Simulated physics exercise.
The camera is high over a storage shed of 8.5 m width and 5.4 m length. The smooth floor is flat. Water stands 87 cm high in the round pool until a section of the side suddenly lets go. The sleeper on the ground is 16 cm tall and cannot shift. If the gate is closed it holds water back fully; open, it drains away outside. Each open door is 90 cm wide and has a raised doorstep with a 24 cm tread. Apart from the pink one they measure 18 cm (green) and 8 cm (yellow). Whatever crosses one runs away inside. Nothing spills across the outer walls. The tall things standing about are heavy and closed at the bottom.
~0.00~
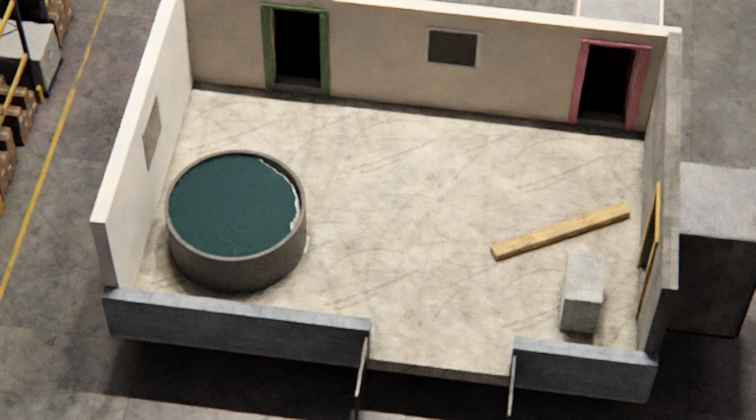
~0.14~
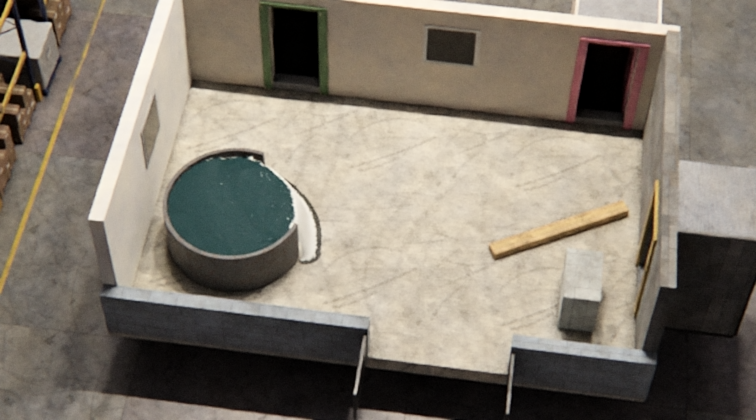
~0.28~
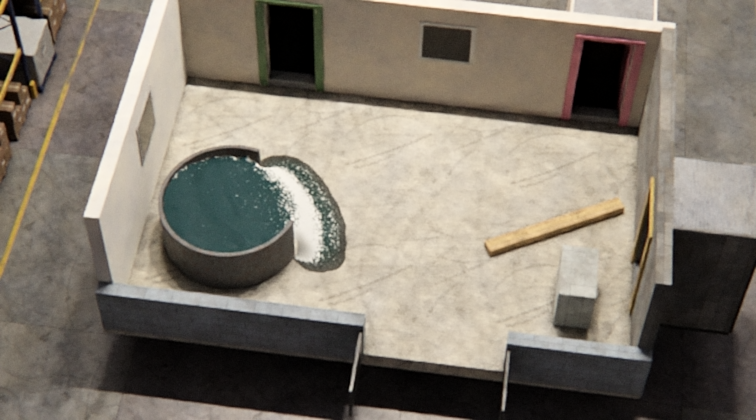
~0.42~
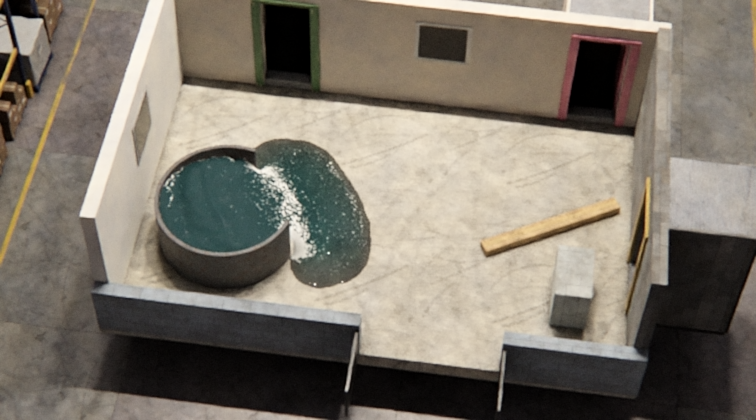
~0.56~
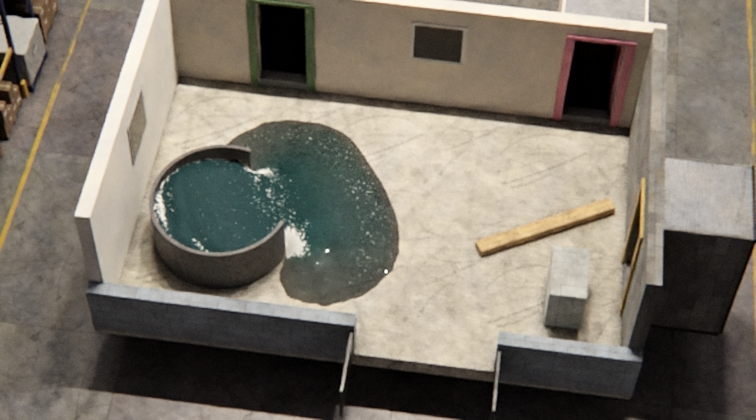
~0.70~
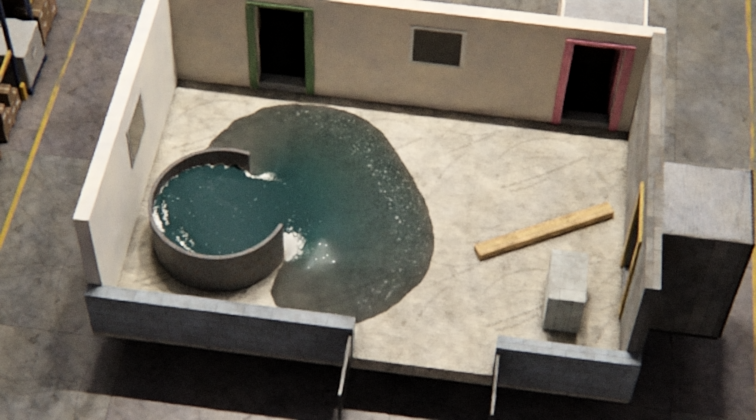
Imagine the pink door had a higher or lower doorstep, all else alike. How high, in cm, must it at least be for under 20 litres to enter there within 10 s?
Some 33 cm above the ground.
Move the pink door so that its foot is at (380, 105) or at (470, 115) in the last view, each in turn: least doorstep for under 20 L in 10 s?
Roughly 21 and 16 cm.
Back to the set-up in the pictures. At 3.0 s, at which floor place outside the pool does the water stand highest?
At about (597, 150).
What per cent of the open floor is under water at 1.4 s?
Near 55 per cent is wet.
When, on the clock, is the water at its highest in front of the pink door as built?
At about 3.6 s.
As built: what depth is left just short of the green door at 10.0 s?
Roughly 6.0 cm deep.
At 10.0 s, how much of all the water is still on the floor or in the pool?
Some 86 per cent remains.
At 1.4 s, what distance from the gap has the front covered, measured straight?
About 4.8 m.
After 1.4 s water covers 55 % of the floor, deepest (32 cm) near (293, 223); it has not reached the pink door.
After 3.0 s water covers 70 % of the floor, deepest (47 cm) near (597, 150); 25 cm at the pink door, 8 litres in over its 15 cm doorstep.
After 10.0 s water covers 95 % of the floor, deepest (14 cm) near (175, 92); 8 cm at the pink door, 170 litres in over its 15 cm doorstep.
At the pink door as built, the water arrived by 1.8 s and peaked near 34 cm at 3.6 s.
With a doorstep of 30 cm, 29 litres would have come in within the 10 s; with 40.5 cm, 4 litres. So under 20 litres takes about 33 cm.
